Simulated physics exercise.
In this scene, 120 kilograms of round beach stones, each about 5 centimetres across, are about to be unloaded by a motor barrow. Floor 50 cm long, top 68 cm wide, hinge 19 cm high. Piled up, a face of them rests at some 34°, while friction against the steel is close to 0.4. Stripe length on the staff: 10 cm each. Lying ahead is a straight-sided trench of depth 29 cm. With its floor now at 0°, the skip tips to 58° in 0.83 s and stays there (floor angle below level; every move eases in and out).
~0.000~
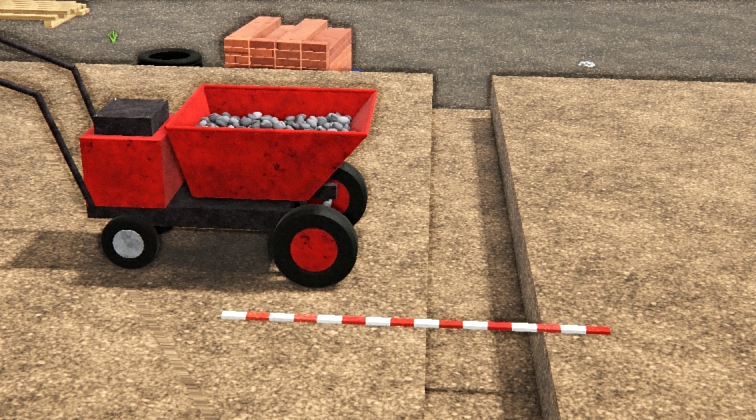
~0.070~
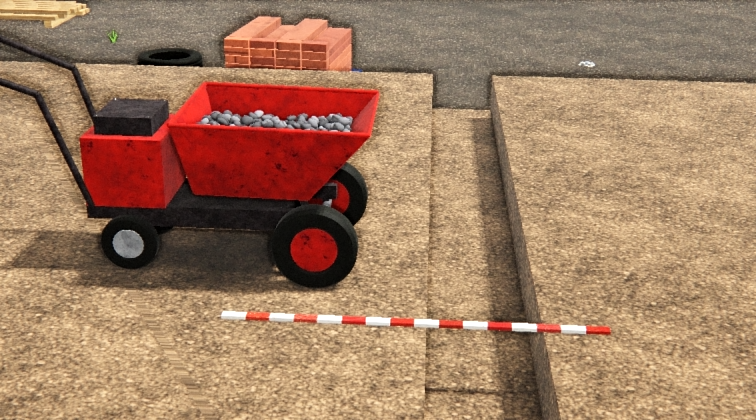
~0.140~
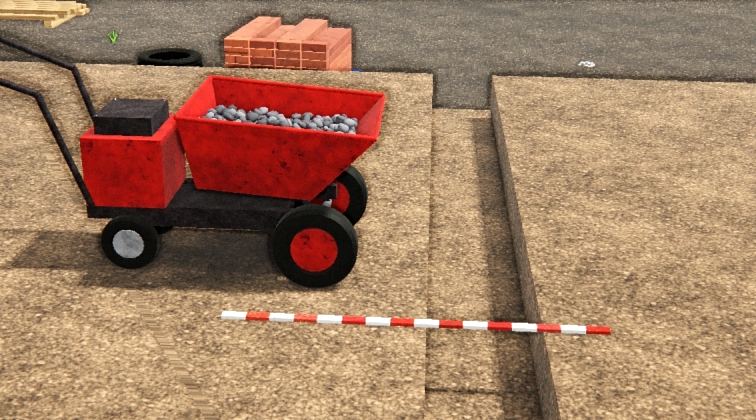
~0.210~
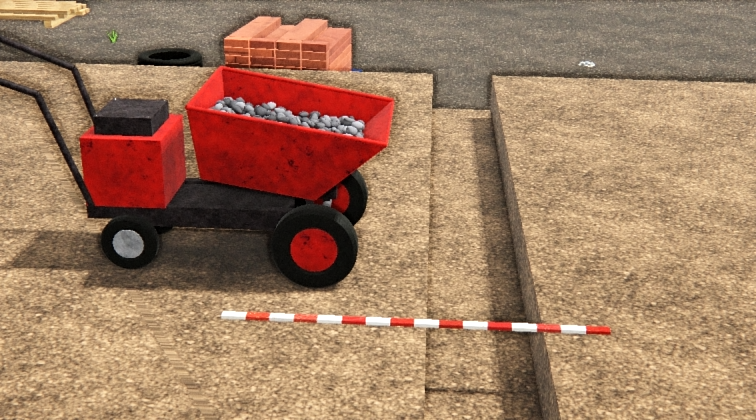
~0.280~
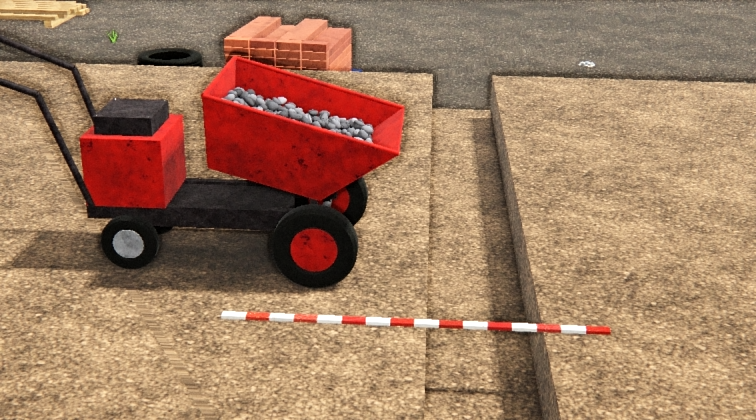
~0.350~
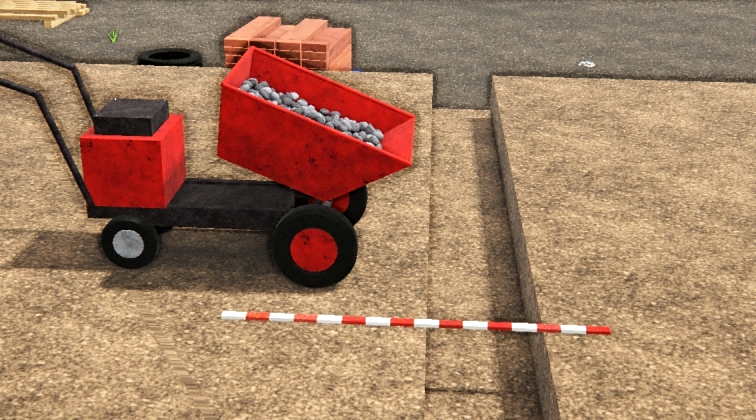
On a building site with bare, sandy ground, a red motor barrow loaded with grey stones stands left of a straight-sided trench, behind a red-and-white striped staff. Its skip starts level, then tilts gradually toward the trench, the rear rising clear of the body while the wheels stay still.
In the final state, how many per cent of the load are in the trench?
About 77 per cent are in the trench in the final state.
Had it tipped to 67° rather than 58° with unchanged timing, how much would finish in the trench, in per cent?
With that change, near 95 per cent.
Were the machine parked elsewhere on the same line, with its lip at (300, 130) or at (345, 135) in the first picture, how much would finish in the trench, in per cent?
I'd say some 55 per cent and some 80 per cent.
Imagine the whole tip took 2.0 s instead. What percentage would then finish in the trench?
Roughly 80 per cent would.
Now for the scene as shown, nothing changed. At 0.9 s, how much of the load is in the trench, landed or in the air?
Approx. 5 % of the load.
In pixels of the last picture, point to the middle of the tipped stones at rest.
Roughly at pixel (482, 307).
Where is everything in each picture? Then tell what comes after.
The first picture shows lip at (367, 135), floor tilted 0°, highest stones at (288, 125).
The second picture shows lip at (369, 136), floor tilted 1°, highest stones at (269, 122); the stones move at 0.2 m/s on average.
In the third picture, the skip is at 4°, its lip at (376, 139); the top of the load is at (229, 117); the stones move at 0.5 m/s on average.
The fourth picture shows lip at (386, 145), floor tilted 9°, highest stones at (236, 110); the stones move at 0.6 m/s on average.
The fifth picture shows lip at (398, 154), floor tilted 15°, highest stones at (239, 100); the stones move at 0.7 m/s on average.
The sixth picture shows lip at (410, 164), floor tilted 22°, highest stones at (253, 91); the stones move at 0.8 m/s on average.
After 0.6 s the floor is at 49°; 100 % in the skip; the foremost stones are at (417, 181).
After 0.9 s the floor is at 58°; 94 % in the skip, 6 % in the trench; the foremost stones are at (482, 221).
After 1.3 s the floor is at 58°; 58 % in the skip, 40 % in the trench, 3 % past the trench; the foremost stones are at (575, 265).
After 3.2 s the floor is at 58°; 20 % in the skip, 77 % in the trench, 3 % past the trench; the foremost stones are at (669, 260).
